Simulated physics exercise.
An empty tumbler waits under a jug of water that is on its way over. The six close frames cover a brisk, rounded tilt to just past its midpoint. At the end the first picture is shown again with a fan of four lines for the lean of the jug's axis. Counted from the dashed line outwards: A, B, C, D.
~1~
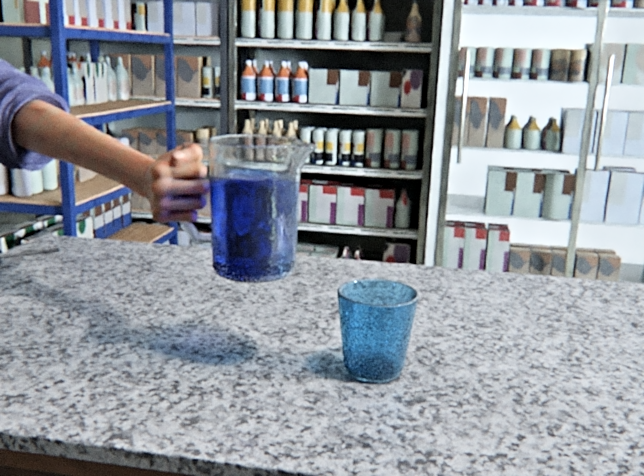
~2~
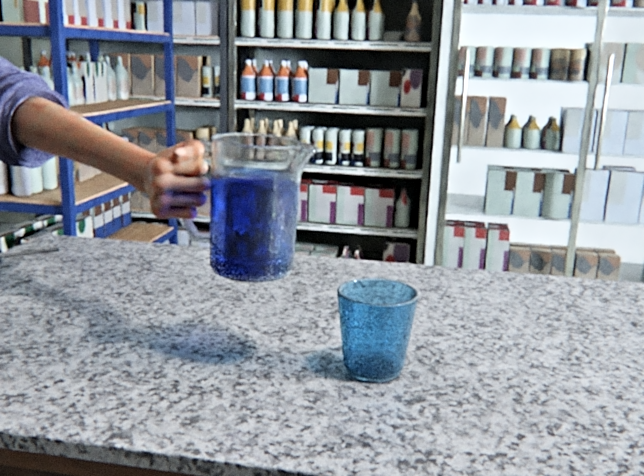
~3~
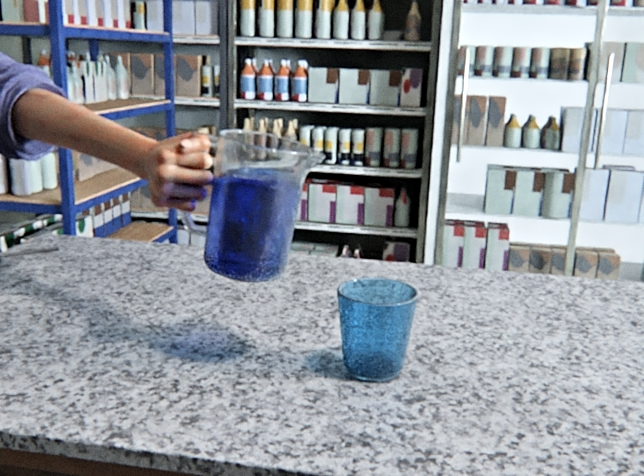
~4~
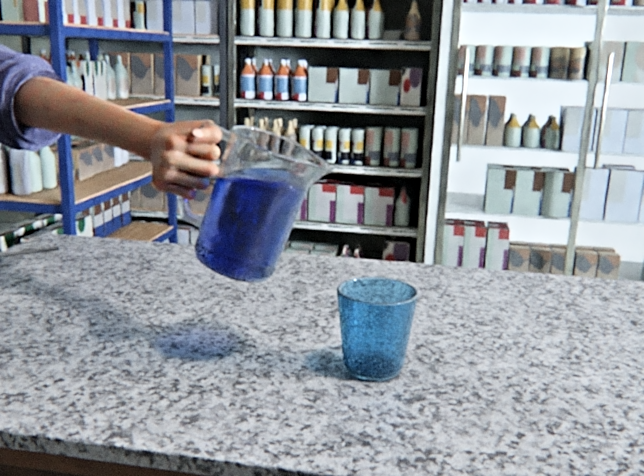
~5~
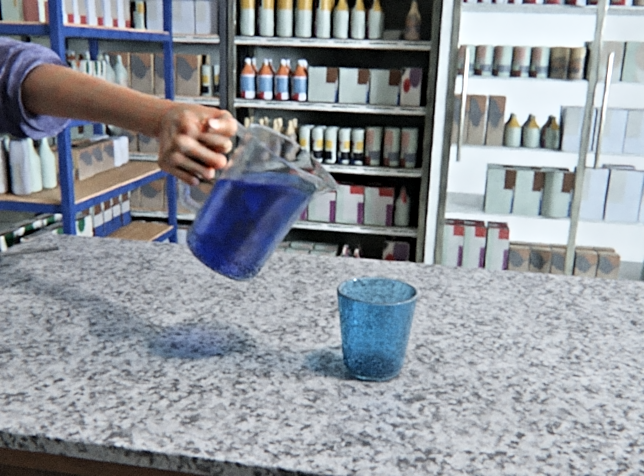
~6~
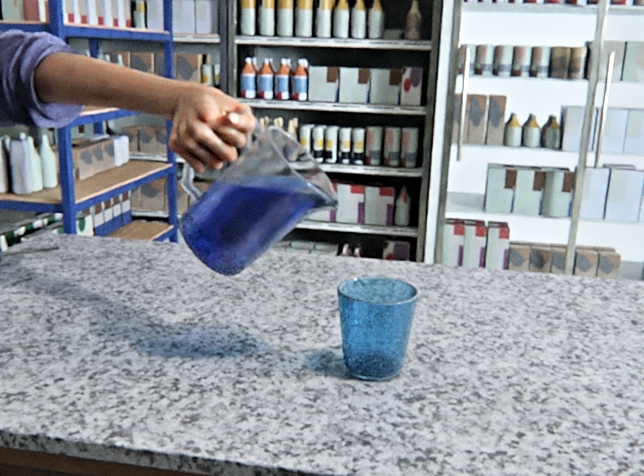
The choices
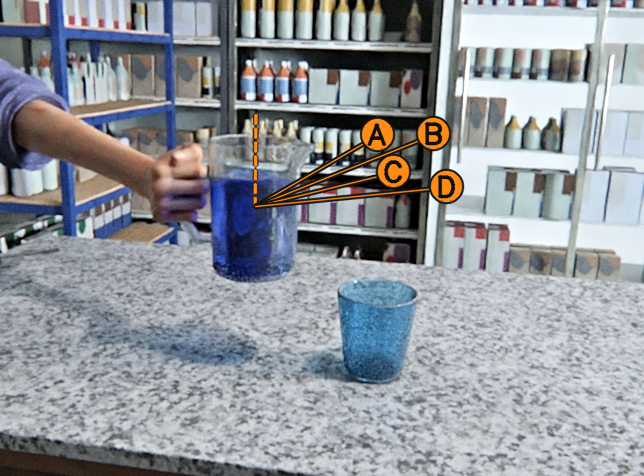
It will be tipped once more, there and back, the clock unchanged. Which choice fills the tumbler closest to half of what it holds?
Use tilt B.
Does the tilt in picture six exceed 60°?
No.
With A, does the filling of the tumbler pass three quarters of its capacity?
No.
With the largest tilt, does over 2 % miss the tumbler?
Yes.
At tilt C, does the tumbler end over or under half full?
Over.
On the marked copy, A at (363, 143); B at (418, 141); C at (376, 176); D at (429, 189).
For tilt A, the tumbler ends with about 31 % of what it can hold.
For tilt B, the tumbler ends with about 49 % of what it can hold.
For tilt C, the tumbler ends with about 72 % of what it can hold.
For tilt D, the tumbler ends with about 79 % of what it can hold; 11 % of the water is spilt.
